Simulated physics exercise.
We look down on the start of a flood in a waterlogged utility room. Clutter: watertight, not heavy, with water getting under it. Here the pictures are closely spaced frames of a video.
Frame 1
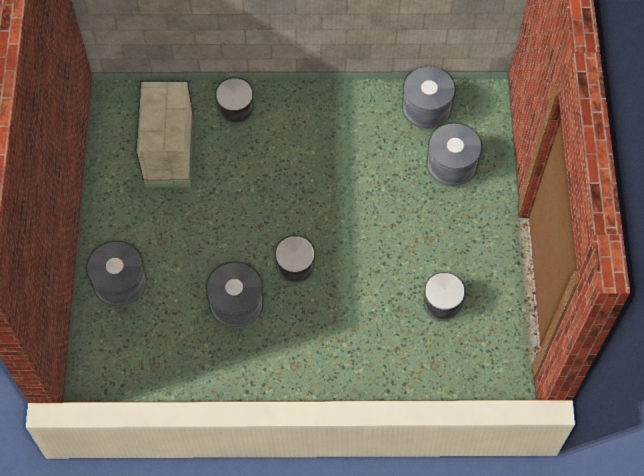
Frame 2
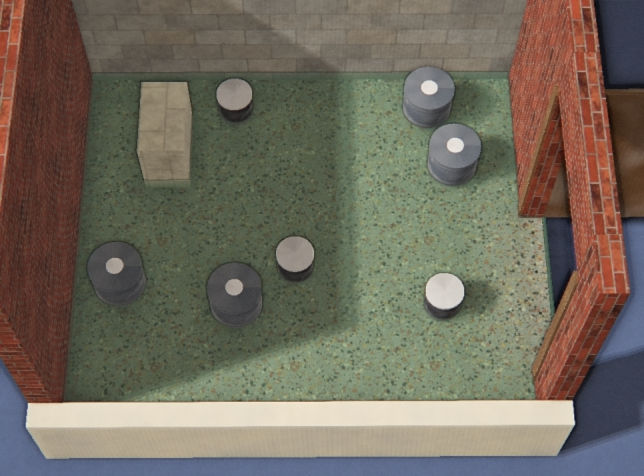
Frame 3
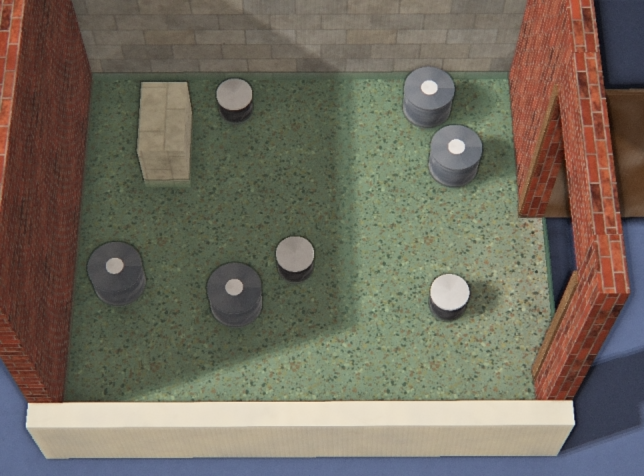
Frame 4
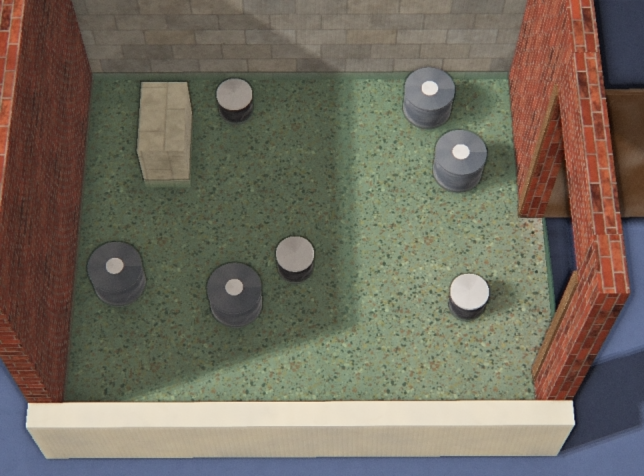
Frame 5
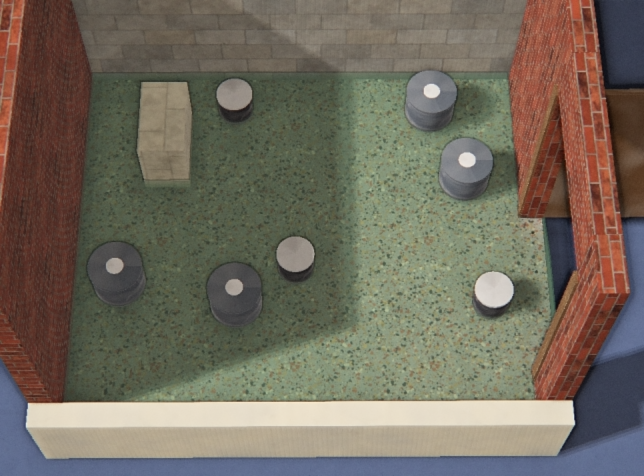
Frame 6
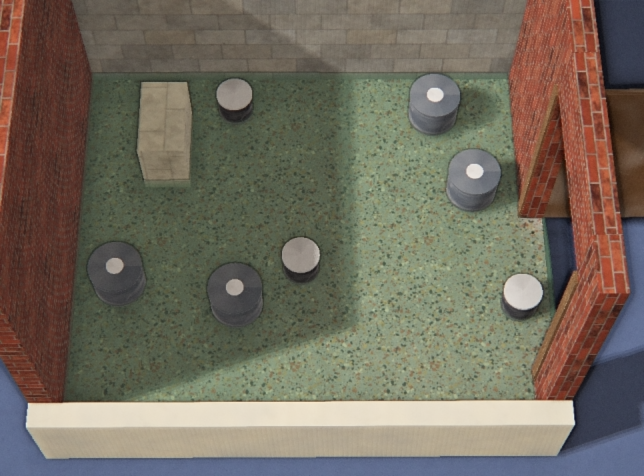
A small pale-topped pail at lower right slides rightward across the green speckled floor of a brick-sided room, seen from high above by a still camera, after a brown panel in the right wall opens outward. Near it, a grey tub drifts slightly right and nearer, then the tub behind and a central pail shift faintly. The pale block, the back-left pail and two grey tubs at left stay put.
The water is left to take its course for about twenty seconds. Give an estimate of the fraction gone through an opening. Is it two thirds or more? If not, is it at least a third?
The outcome is high, two thirds or over.
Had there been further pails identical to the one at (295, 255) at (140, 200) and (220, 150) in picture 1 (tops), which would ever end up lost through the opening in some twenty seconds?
Result, in listed order: Not lost / not lost.
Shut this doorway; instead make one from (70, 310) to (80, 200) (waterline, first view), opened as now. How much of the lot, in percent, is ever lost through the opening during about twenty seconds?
Some 60 per cent.
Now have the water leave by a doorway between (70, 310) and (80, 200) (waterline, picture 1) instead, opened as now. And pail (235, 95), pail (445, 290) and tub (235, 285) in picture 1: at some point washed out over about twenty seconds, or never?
One after the other: Yes, stays, gone.
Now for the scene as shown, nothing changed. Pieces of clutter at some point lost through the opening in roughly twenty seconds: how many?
Count: 5.
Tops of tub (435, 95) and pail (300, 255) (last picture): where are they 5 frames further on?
Near (461, 113) and (364, 273).
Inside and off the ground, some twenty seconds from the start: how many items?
Tally: 1.
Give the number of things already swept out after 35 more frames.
That gives 5.
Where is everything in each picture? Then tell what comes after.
The first frame shows a pail at (445, 291), afloat; a tub at (455, 146) floats; 0 of 7 have shifted.
The second frame shows a pail at (445, 291), afloat; a tub at (455, 146) floats; 0 of 7 have shifted.
The third frame shows a pail at (450, 292), afloat, close to its start; a tub at (457, 147) floats; 0 of 7 have shifted.
The fourth frame shows a pail at (470, 291) floats, close to its start; a tub at (461, 152) floats, close to its start; 2 of 7 have shifted.
The fifth frame shows a pail at (494, 289), afloat, a stride from its start; a tub at (467, 160) floats, close to its start; 2 of 7 have shifted.
The sixth frame shows a pail at (523, 291) floats, a stride from its start; a tub at (475, 172), afloat, close to its start; 3 of 7 have shifted.
A moment on, 2 of 7 are out; 5 afloat.
Next, 3 of 7 are out; 3 afloat.
Later, 5 of 7 are out; 1 afloat.
In the end, 5 of 7 are out; 1 afloat.
